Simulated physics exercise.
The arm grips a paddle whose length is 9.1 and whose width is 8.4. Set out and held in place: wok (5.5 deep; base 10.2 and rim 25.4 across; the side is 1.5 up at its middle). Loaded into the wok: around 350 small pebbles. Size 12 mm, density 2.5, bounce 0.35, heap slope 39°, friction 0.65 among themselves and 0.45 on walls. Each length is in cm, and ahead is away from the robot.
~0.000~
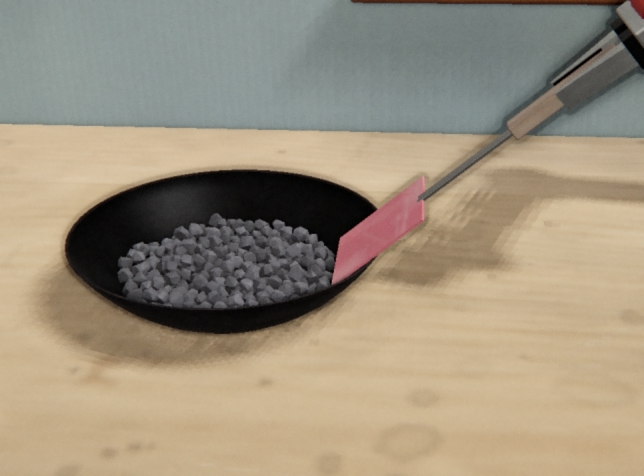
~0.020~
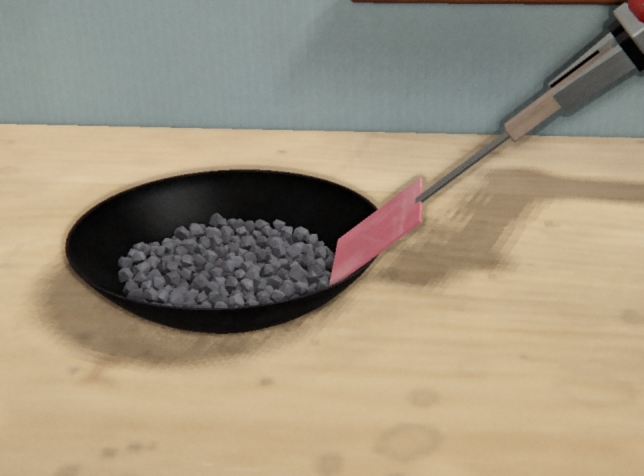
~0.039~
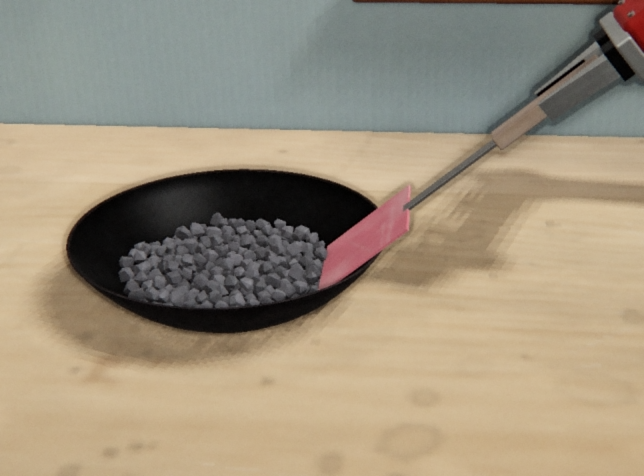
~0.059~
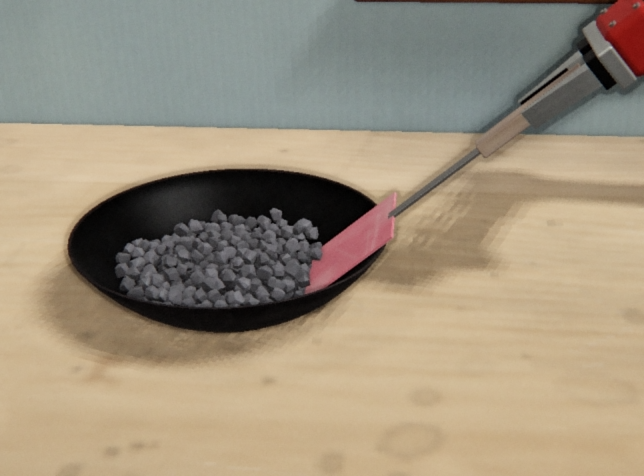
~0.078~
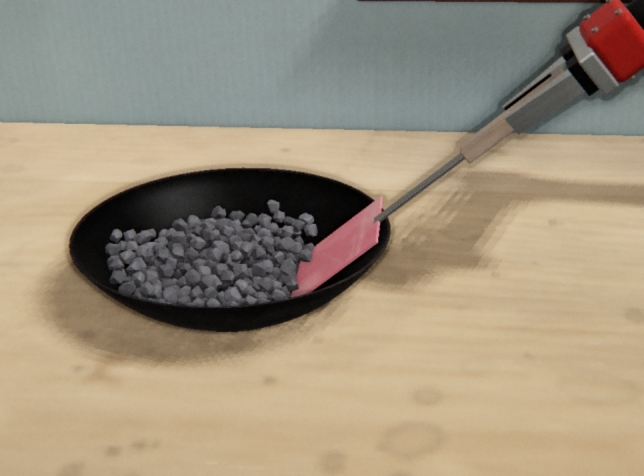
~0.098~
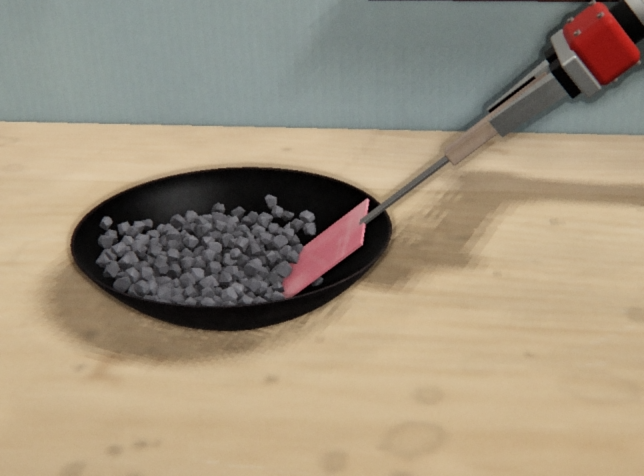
A black wok holding grey pebbles sits on a pale wooden tabletop before a blue-grey wall, seen from slightly above by a still camera. A pink paddle on a thin metal rod slants into the wok's right side from a grey and red robot arm at upper right. The arm slides the paddle down and left, pushing the pebbles a short way leftward while the wok barely shifts.
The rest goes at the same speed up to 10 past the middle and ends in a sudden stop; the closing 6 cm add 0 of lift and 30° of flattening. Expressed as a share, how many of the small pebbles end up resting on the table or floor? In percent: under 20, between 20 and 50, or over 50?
Between 20 and 50 percent.
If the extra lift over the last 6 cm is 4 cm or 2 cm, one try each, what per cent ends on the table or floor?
First try about 40 %, second try about 50 %.
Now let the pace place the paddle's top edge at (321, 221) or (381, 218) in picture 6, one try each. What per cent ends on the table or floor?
I'd estimate close to 50 and 30 in a hundred.
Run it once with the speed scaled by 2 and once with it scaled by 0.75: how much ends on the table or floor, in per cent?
Try one about 55 %, try two about 35 %.
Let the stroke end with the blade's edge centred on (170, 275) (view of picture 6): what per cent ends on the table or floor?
Close to 5 per cent finishes on the table or floor.
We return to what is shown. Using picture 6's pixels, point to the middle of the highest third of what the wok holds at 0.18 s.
Centre estimated at around (147, 240).
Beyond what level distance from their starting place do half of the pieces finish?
Distance: Near 11 cm.
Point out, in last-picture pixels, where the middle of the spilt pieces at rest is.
(16, 280), roughly.
After 0.18 s, sloping 41°, highest piece 6 above the table; 351 in the wok.
After 0.26 s, sloping 30°, highest piece 9 above the table; 334 in the wok, 17 on the blade or in flight.
After 0.50 s, sloping 11°, highest piece 7 above the table; 224 in the wok, 124 on the table or floor, 3 on the blade or in flight.
After 1.55 s, sloping 11°, highest piece 7 above the table; 223 in the wok, 128 on the table or floor.
In the end, 223 in the wok, 128 on the table or floor. That is 36 % on the table or floor.
